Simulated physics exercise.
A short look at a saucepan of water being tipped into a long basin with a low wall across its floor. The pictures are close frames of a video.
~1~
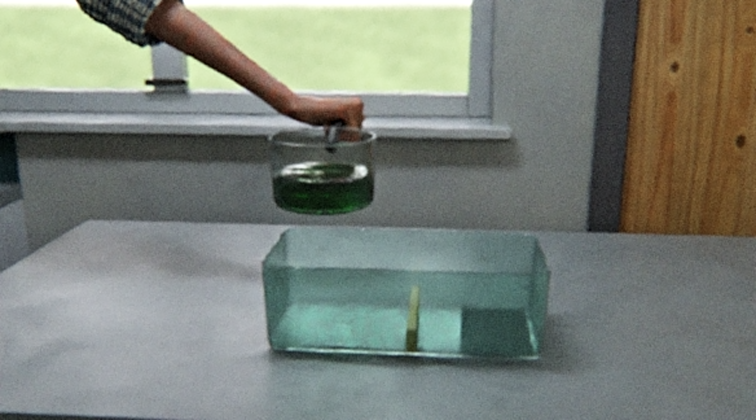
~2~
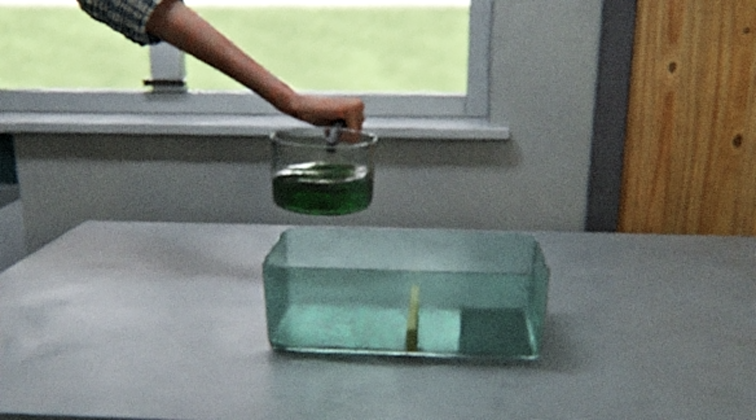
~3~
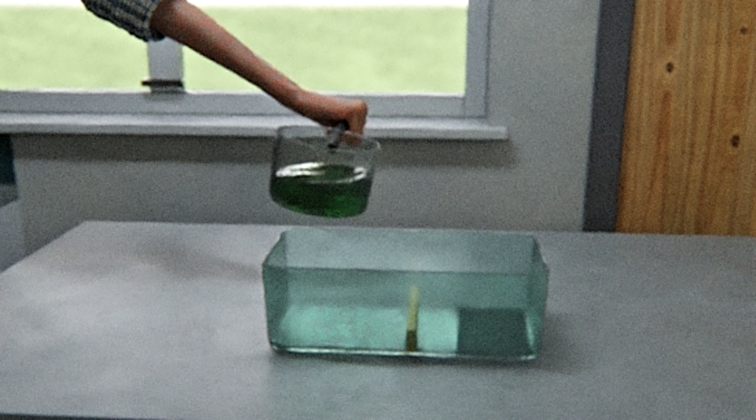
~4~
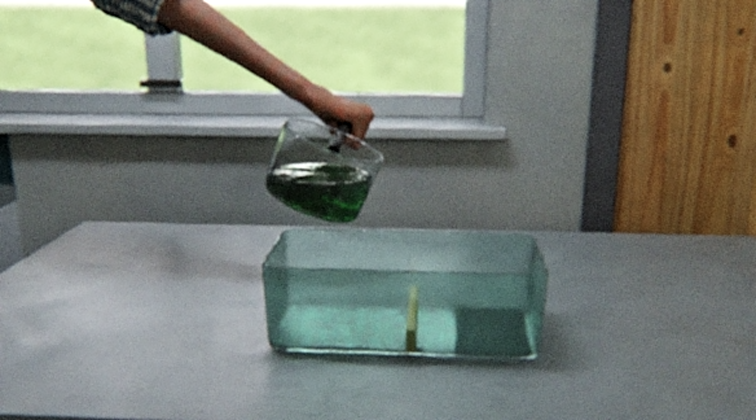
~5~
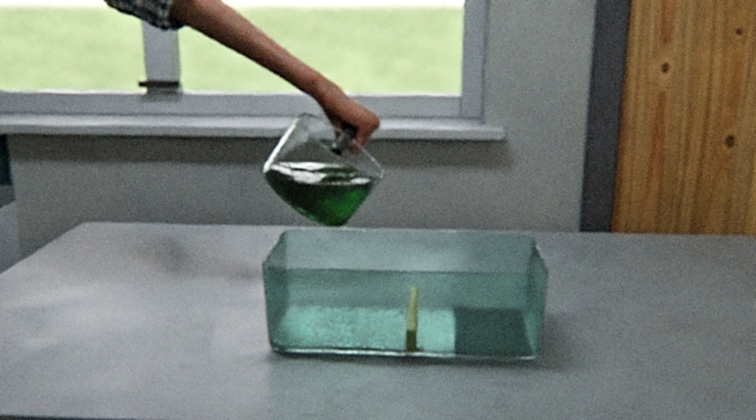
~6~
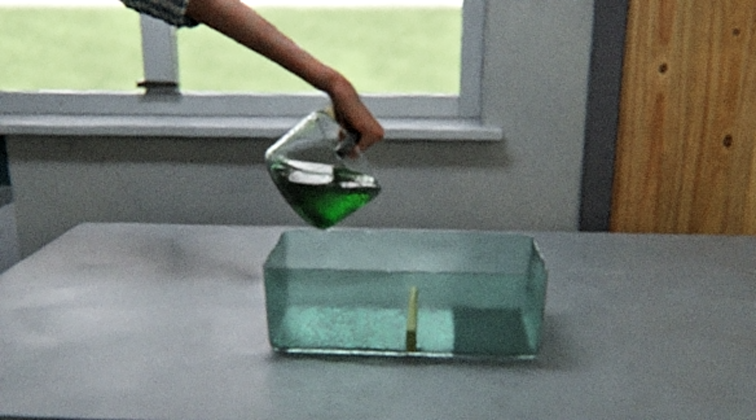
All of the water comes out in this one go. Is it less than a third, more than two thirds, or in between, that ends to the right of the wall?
The share right of the wall is under a third.
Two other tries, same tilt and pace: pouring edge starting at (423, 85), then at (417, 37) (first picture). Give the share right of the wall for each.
Roughly 80 per cent, and 80 per cent.
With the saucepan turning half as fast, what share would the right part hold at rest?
Roughly 35 in a hundred.
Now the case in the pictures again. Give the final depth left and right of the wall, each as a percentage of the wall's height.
Left about 50, right about 10.
A moment on, the saucepan is tipped right over and 22 per cent is still to pour, 53 is left of the wall and 6 right of it.
Next, the saucepan is tipped right over and 2 per cent is still to pour, 77 is left of the wall and 12 right of it.
Then the saucepan is tipped right over and 0 per cent is still to pour, 78 is left of the wall and 17 right of it.
Later the saucepan is tipped right over and 0 per cent is still to pour, 78 is left of the wall and 18 right of it.
At rest 78 per cent lies left of the wall, 18 right of it and 5 outside.
